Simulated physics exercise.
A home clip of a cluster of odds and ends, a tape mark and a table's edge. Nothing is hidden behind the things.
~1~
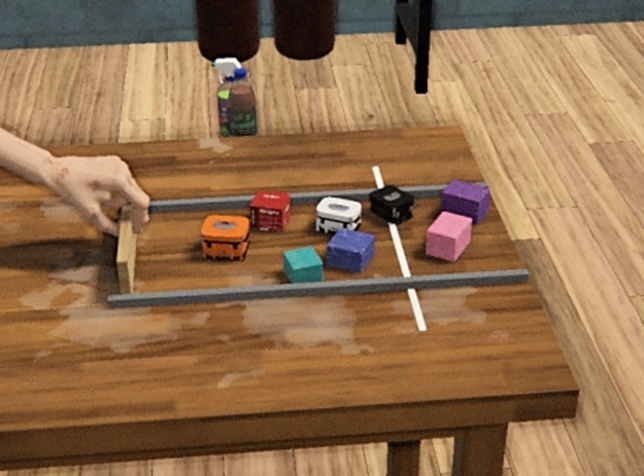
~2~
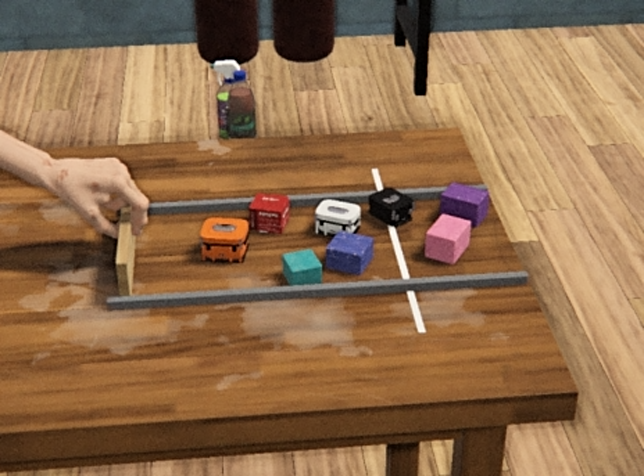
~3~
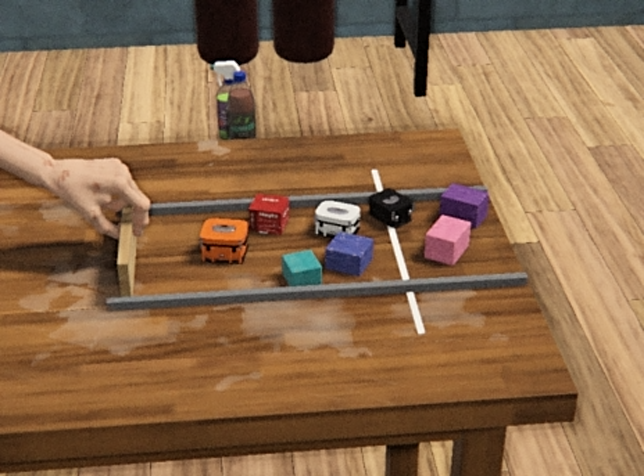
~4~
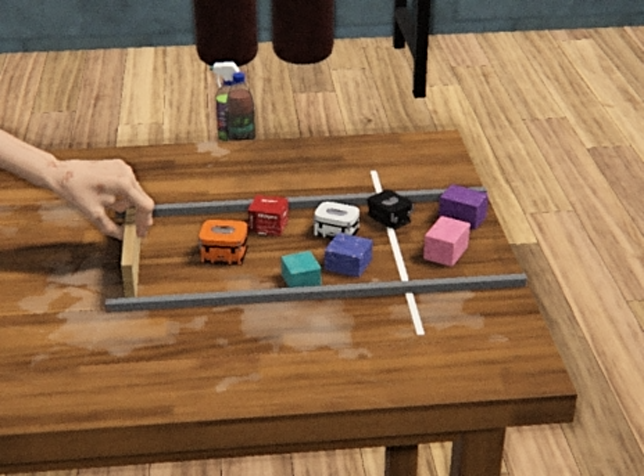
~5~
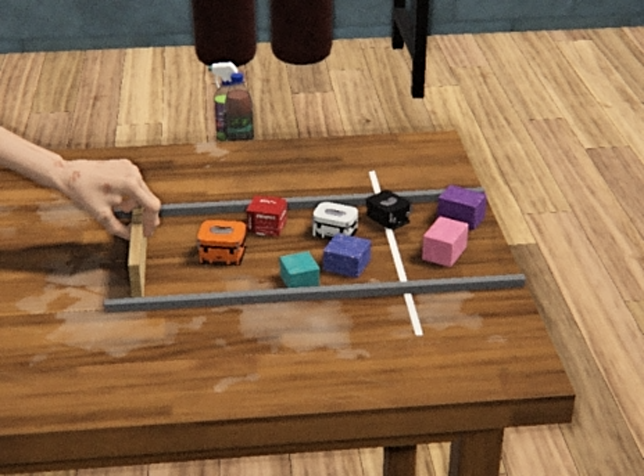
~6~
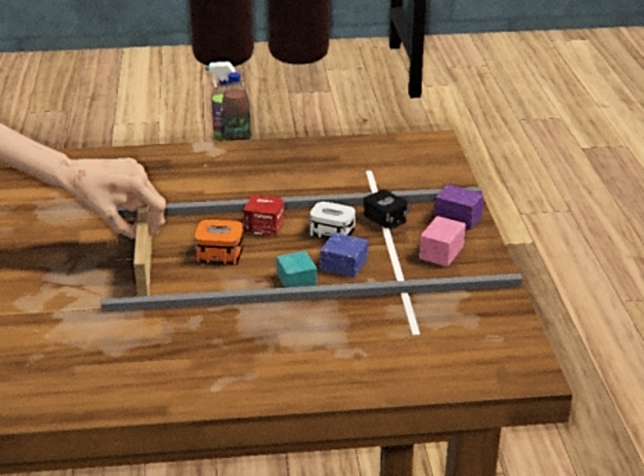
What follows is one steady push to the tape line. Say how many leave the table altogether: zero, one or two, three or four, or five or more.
In the end the number that fall off is zero.
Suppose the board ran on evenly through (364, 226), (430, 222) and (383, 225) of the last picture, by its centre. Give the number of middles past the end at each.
Past the end: 0, 2 and 0.
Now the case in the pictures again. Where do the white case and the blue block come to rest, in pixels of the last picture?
The white case stops around (436, 218); the blue block around (444, 253).
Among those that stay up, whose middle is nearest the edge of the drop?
That is the purple block.
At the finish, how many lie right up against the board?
The number is 3.
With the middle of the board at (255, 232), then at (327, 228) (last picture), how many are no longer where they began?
At the one place 2, at the other 6.
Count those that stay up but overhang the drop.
It comes to 1.
Soon after, none off yet; purple block at rest near (459, 207); pink block at rest near (442, 241); black case at rest near (385, 211).
After that, none off yet; purple block at rest near (459, 207); pink block at rest near (442, 241); black case moving near (391, 209).
In the end, the number that fall off is zero.
